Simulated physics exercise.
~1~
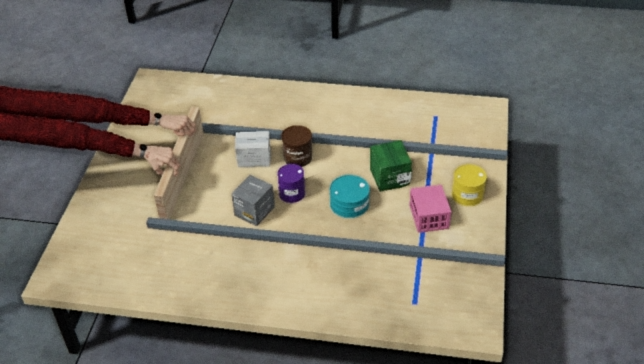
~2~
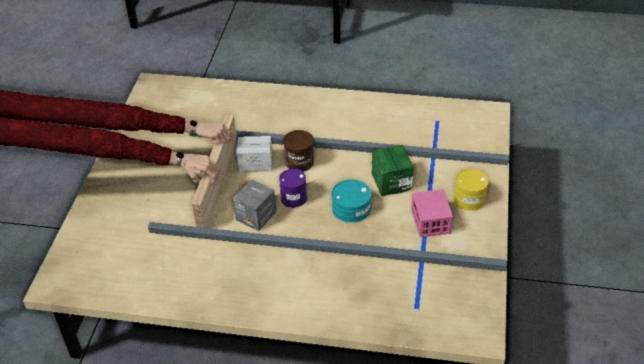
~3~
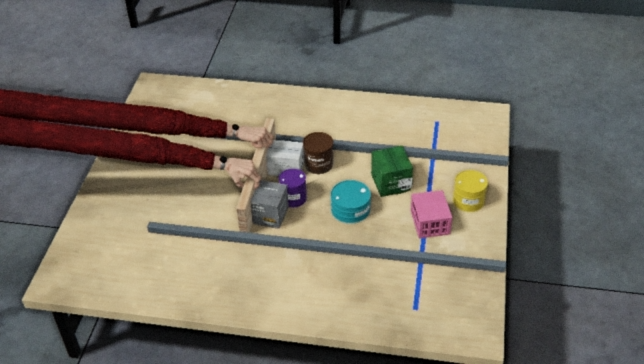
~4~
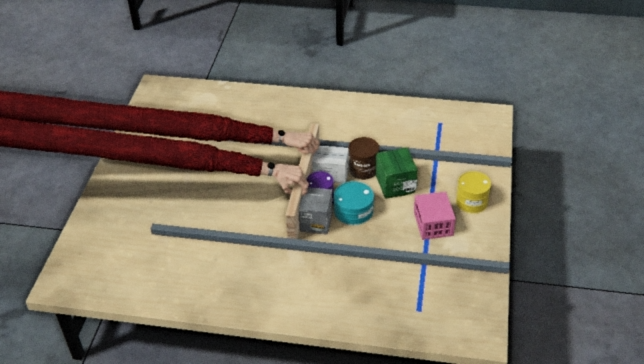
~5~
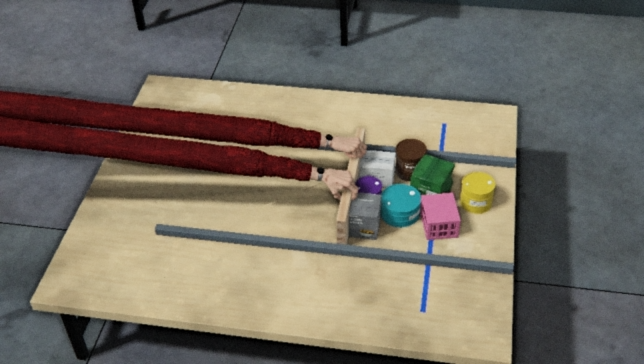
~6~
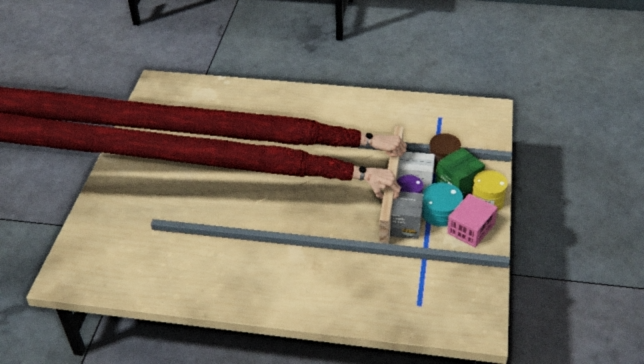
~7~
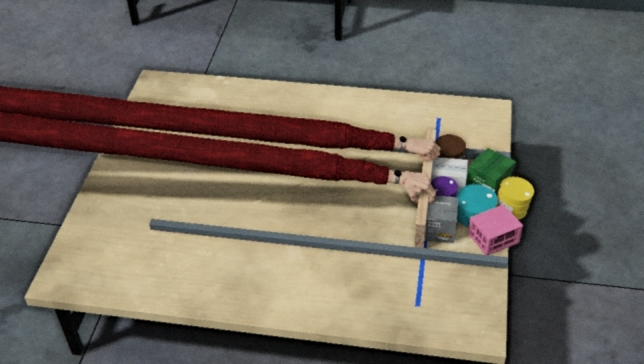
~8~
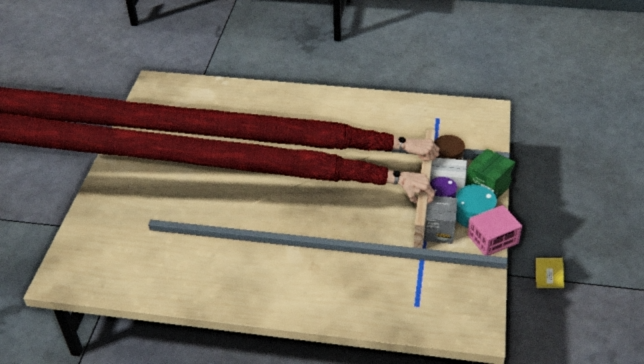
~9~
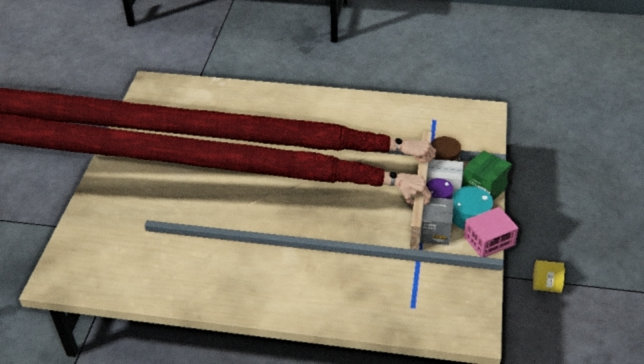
We see two red-sleeved arms push an upright plank rightward across a wooden table, gathering boxes and round containers into a cluster. The plank stops at the blue tape, and the yellow canister drops off the right edge to the floor while the others remain on the table.
